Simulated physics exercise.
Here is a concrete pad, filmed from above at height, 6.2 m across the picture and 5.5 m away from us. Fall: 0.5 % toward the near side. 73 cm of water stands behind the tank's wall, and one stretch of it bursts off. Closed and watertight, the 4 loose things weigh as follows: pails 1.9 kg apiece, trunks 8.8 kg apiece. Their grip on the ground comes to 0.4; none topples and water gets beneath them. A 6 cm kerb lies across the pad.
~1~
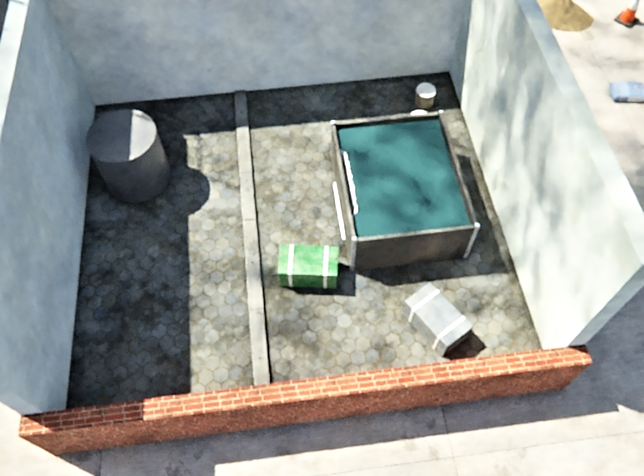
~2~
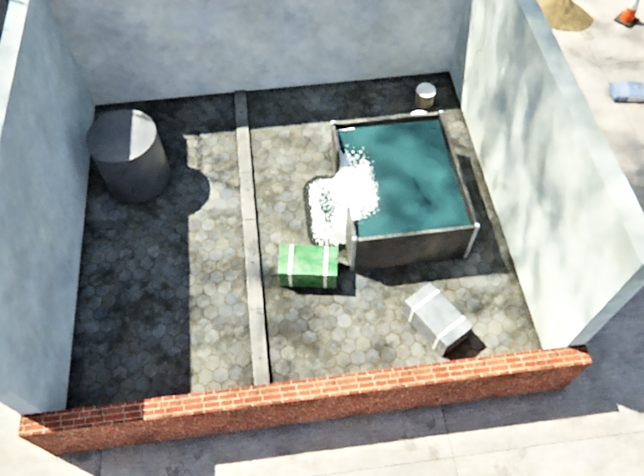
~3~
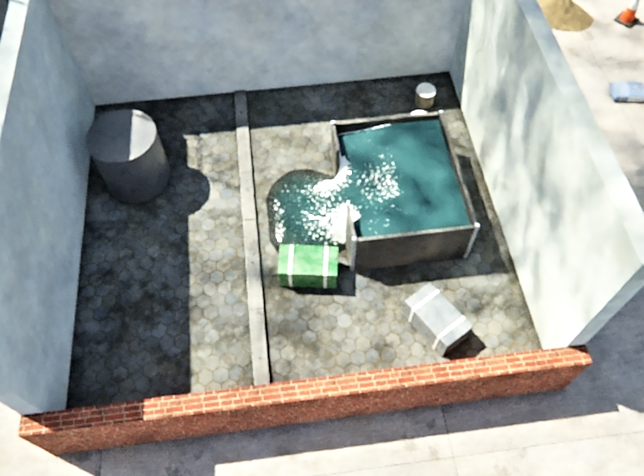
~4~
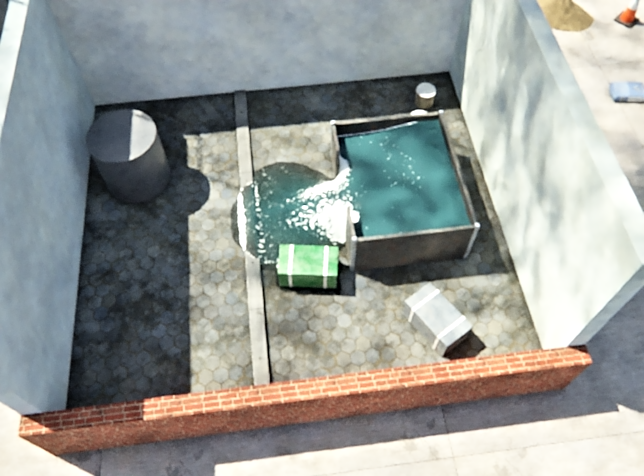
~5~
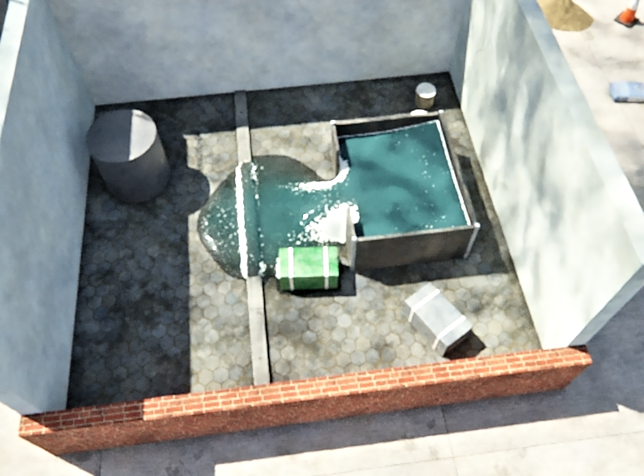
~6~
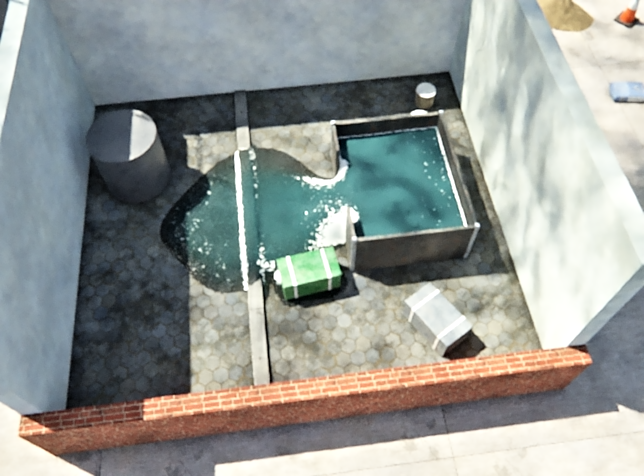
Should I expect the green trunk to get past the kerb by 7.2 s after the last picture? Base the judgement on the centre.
Watch the green trunk: It is not over in time.
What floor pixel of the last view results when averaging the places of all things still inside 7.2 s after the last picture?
At about (462, 209).
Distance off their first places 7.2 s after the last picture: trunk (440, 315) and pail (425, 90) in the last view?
Respectively 120 and 60 centimetres.
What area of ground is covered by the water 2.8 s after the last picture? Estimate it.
My estimate is roughly 23 m2.
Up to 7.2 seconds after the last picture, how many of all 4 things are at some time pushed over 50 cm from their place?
The number is 4.
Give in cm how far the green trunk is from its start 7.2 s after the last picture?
Roughly 200 centimetres.
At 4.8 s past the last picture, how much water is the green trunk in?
About 3 cm.
Then, 0.9 s after the last picture the green trunk is near (318, 293), 0.5 m from its start, aground; 0 of 4 are over the mark; 0 afloat.
Then, 2.8 s after the last picture the green trunk is near (318, 293), 0.5 m from its start, aground; 0 of 4 are over the mark; 0 afloat.
Then, 4.8 s after the last picture the green trunk is near (353, 276), 0.7 m from its start, aground; 0 of 4 are over the mark; 0 afloat.
Then, 7.2 s after the last picture the green trunk is near (455, 276), 2.0 m from its start, afloat; 0 of 4 are over the mark; 4 afloat.
